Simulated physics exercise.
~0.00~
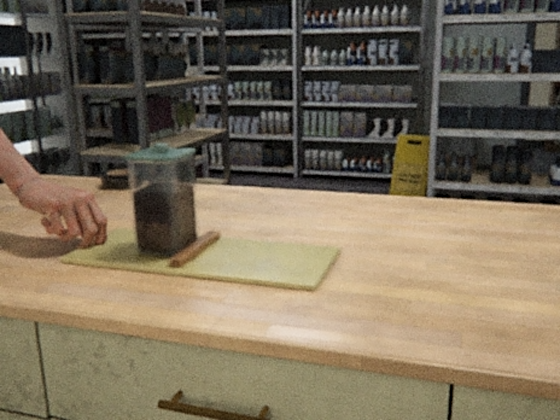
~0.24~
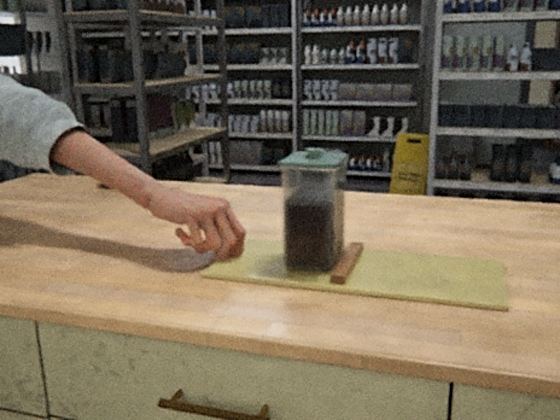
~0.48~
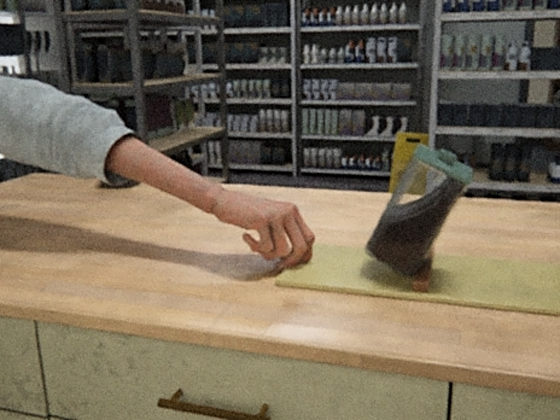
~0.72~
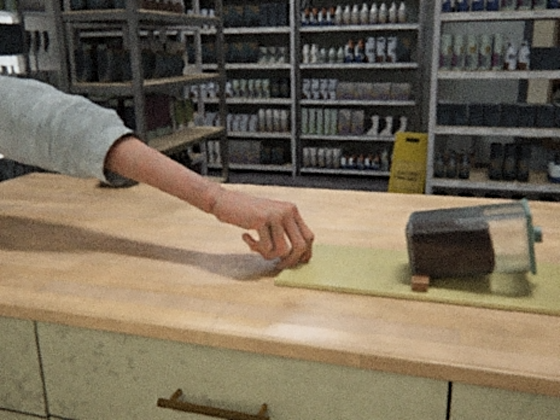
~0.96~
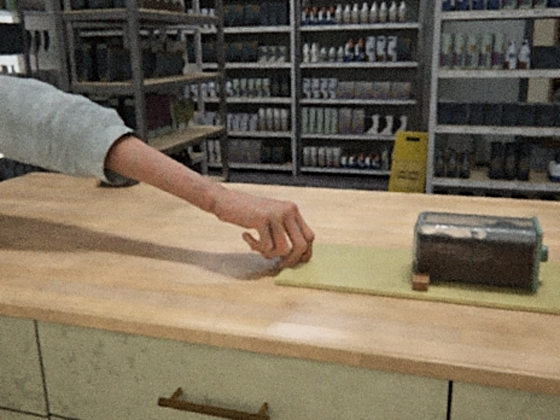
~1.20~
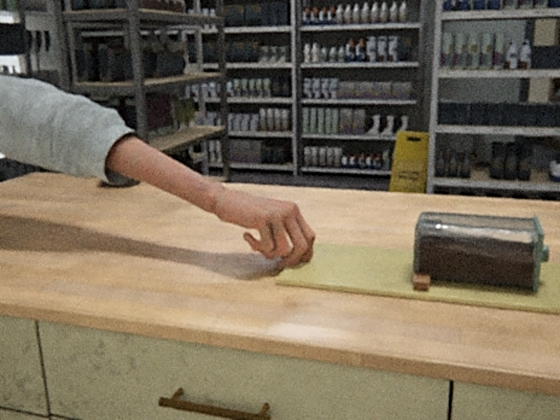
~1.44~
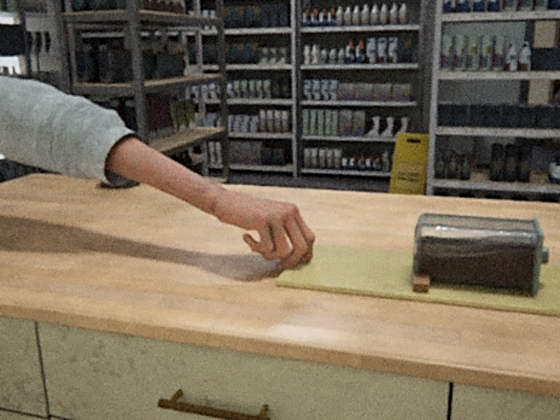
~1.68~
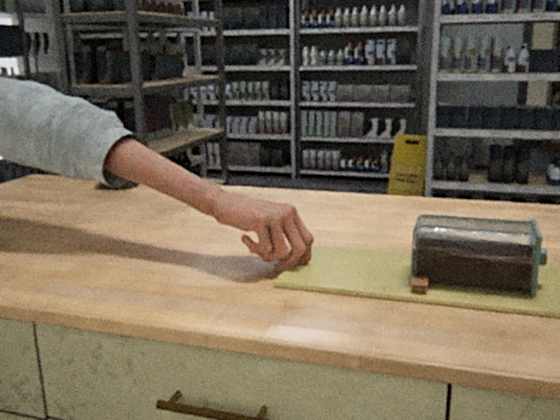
In a storeroom lined with grey metal shelves of bottles and dark containers, a slightly swaying camera looks across a pale wooden counter, with a yellow sign standing behind it. A clear container with a green cap, partly filled with something dark, stands on a yellow-green board, just left of a low brown strip. A hand in a grey-blue sleeve slides the board to the right, carrying the container along. As the board stops, the container tips rightward over the strip and falls onto its side. It lies there, cap pointing right, while the hand stays at the board's left end.
